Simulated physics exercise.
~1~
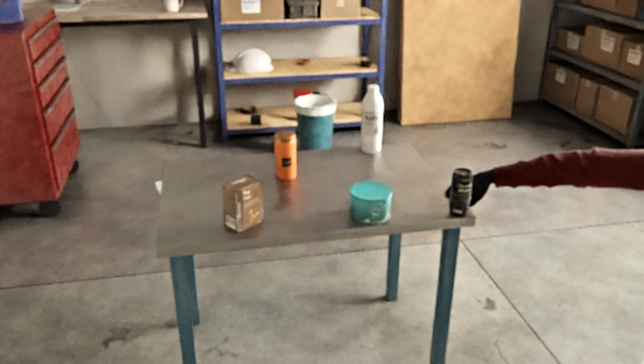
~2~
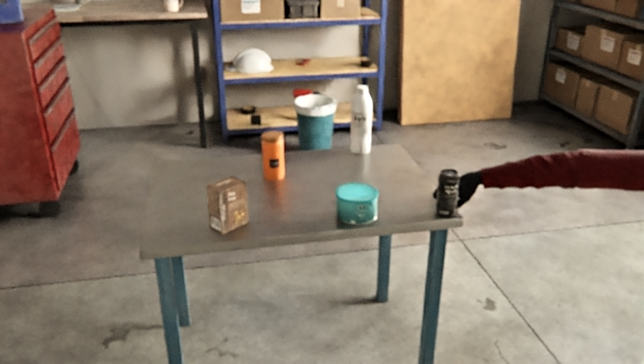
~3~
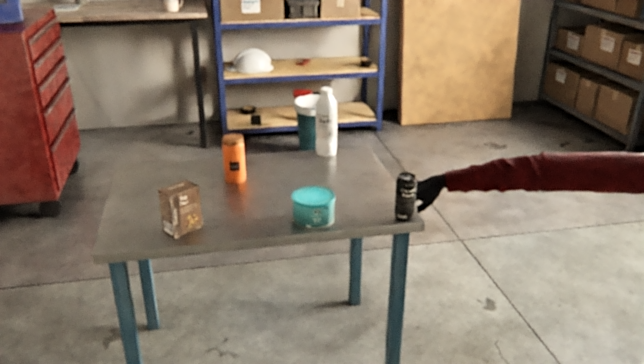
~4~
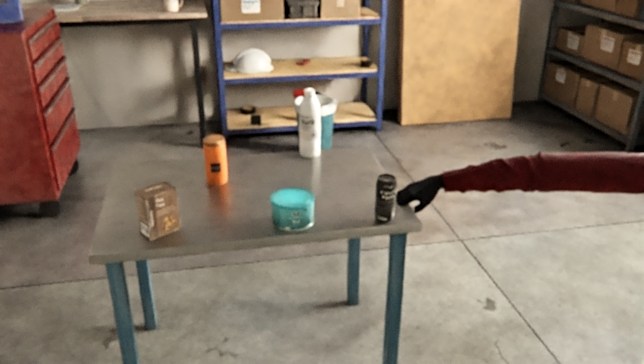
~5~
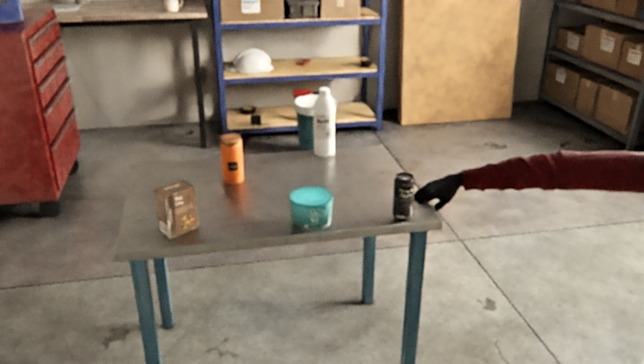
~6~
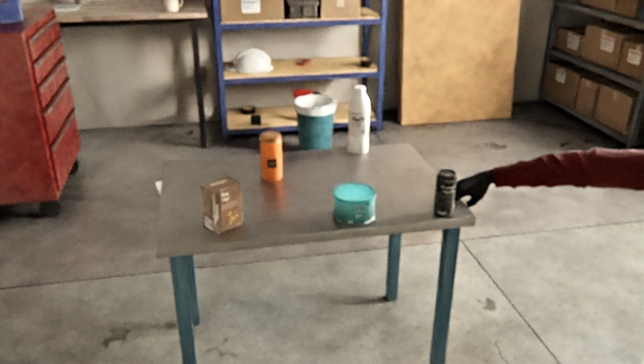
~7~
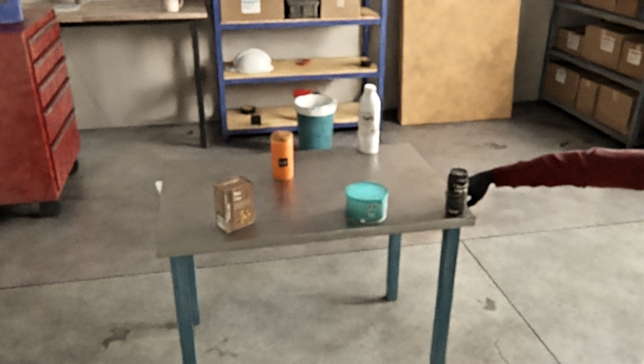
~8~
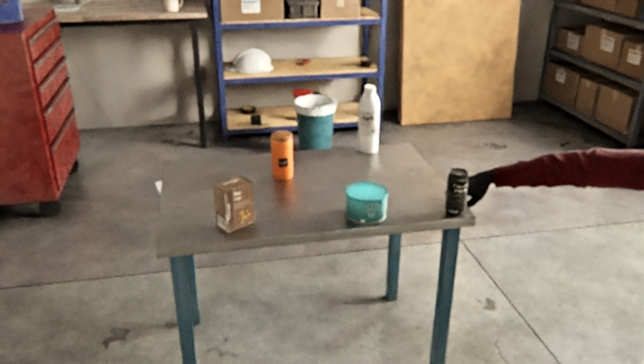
A small table holding a brown packet, orange jar, white bottle, turquoise tub and black can slides left, then back right, as a dark-gloved hand stays beside the can. The items travel with it and end still upright, close to where they began.
